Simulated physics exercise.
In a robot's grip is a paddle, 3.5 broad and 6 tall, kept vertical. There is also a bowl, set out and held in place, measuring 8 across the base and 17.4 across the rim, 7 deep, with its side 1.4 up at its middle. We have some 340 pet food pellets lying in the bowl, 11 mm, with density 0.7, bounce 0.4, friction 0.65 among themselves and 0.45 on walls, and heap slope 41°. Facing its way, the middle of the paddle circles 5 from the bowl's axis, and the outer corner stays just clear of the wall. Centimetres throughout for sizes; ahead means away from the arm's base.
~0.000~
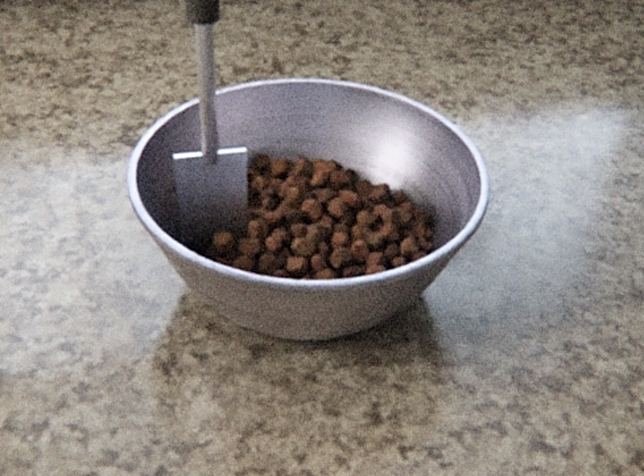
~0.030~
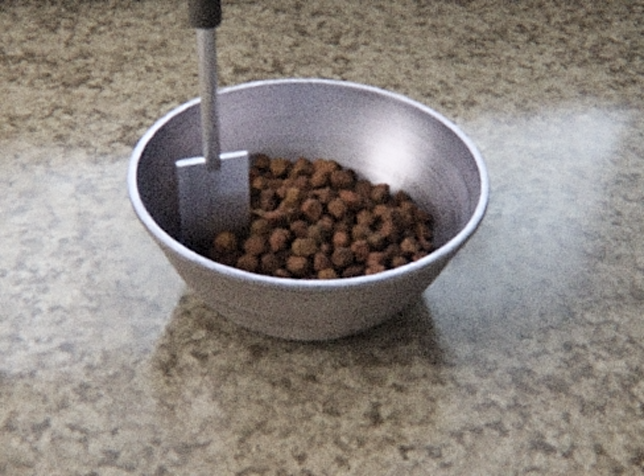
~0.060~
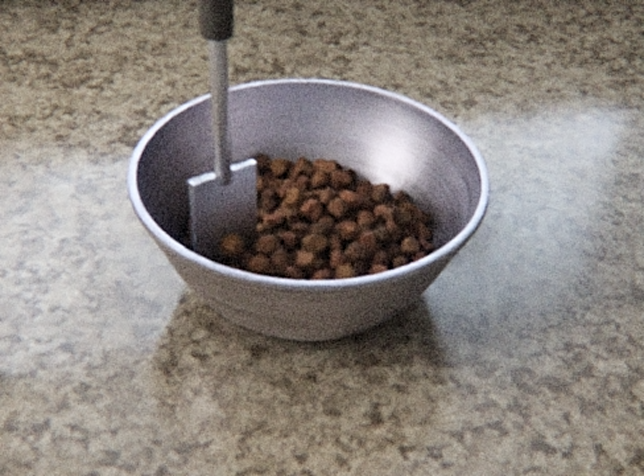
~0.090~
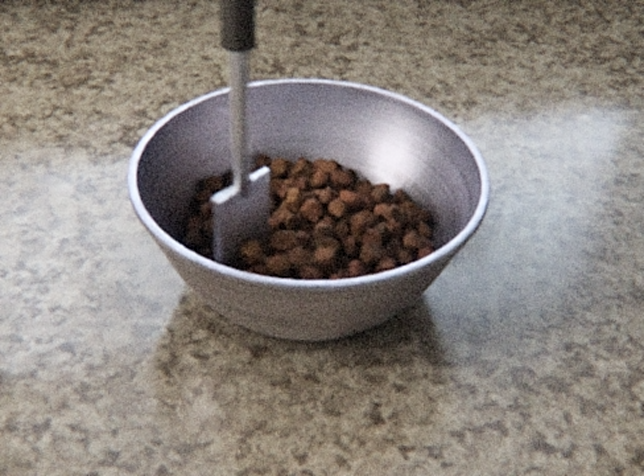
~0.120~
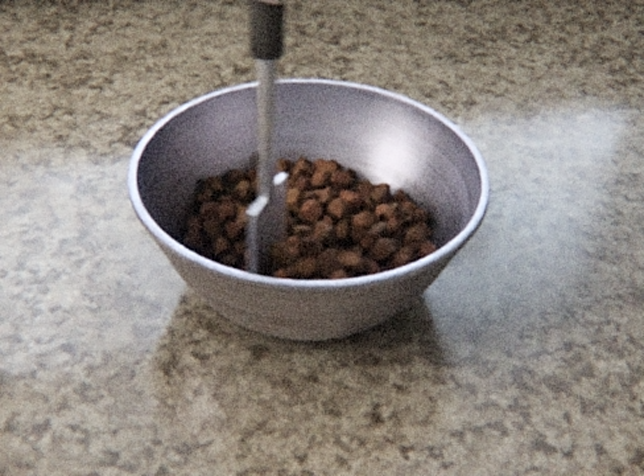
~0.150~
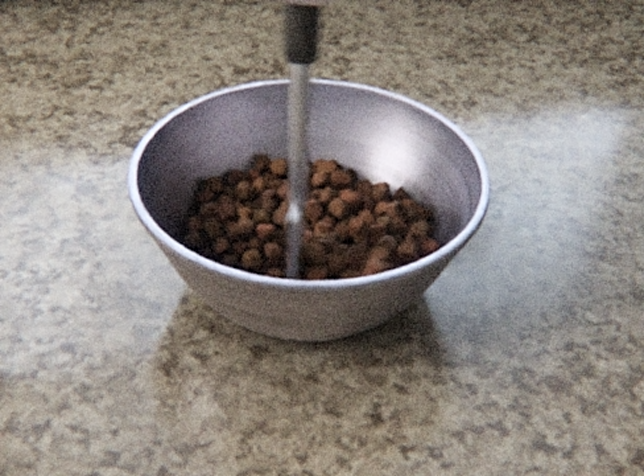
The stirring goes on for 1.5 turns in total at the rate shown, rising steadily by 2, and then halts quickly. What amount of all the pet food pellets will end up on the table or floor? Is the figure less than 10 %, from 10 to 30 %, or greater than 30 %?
The figure is less than 10 %.
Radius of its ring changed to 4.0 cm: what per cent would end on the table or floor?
That would give close to 5 per cent.
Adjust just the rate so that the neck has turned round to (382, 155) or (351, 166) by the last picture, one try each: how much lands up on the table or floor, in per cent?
Close to 15 and 10 in a hundred.
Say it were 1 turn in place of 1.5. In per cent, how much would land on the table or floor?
I'd expect some 5 per cent.
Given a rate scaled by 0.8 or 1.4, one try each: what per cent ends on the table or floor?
It would be about 5 and 10 percent respectively.
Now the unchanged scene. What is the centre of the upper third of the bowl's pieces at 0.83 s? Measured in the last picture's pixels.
I'd say about (312, 236).
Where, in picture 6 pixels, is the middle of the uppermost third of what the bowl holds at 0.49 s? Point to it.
About pixel (282, 157).
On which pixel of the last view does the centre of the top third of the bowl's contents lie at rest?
Around (311, 225).
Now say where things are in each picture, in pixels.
The paddle neck at (209, 127), 0° round; upper third of the load around (310, 220), from x 195 to 425, top at y 160; 342 in the bowl, in the first picture.
The paddle neck at (211, 132), 6° round; upper third of the load around (307, 226), from x 195 to 425, top at y 160, in the second picture.
The paddle neck at (222, 145), 22° round; upper third of the load around (310, 231), from x 195 to 425, top at y 160, in the third picture.
The paddle neck at (242, 157), 38° round; upper third of the load around (316, 233), from x 195 to 425, top at y 160, in the fourth picture.
The paddle neck at (268, 166), 54° round; upper third of the load around (327, 232), from x 195 to 425, top at y 160, in the fifth picture.
The paddle neck at (299, 170), 70° round; upper third of the load around (337, 237), from x 195 to 430, top at y 165; 342 in the bowl, in the sixth picture.
After 0.49 s, 254° round, highest piece 9 above the table; 337 in the bowl, 3 on the table or floor, 2 in flight or on the tool.
After 0.83 s, 77° round, highest piece 8 above the table; 333 in the bowl, 9 on the table or floor.
After 1.20 s, 180° round, highest piece 5 above the table; 331 in the bowl, 11 on the table or floor.
After 1.90 s, 180° round, highest piece 5 above the table; 331 in the bowl, 11 on the table or floor.
In the end, 331 in the bowl, 11 on the table or floor. That is 3 % on the table or floor.
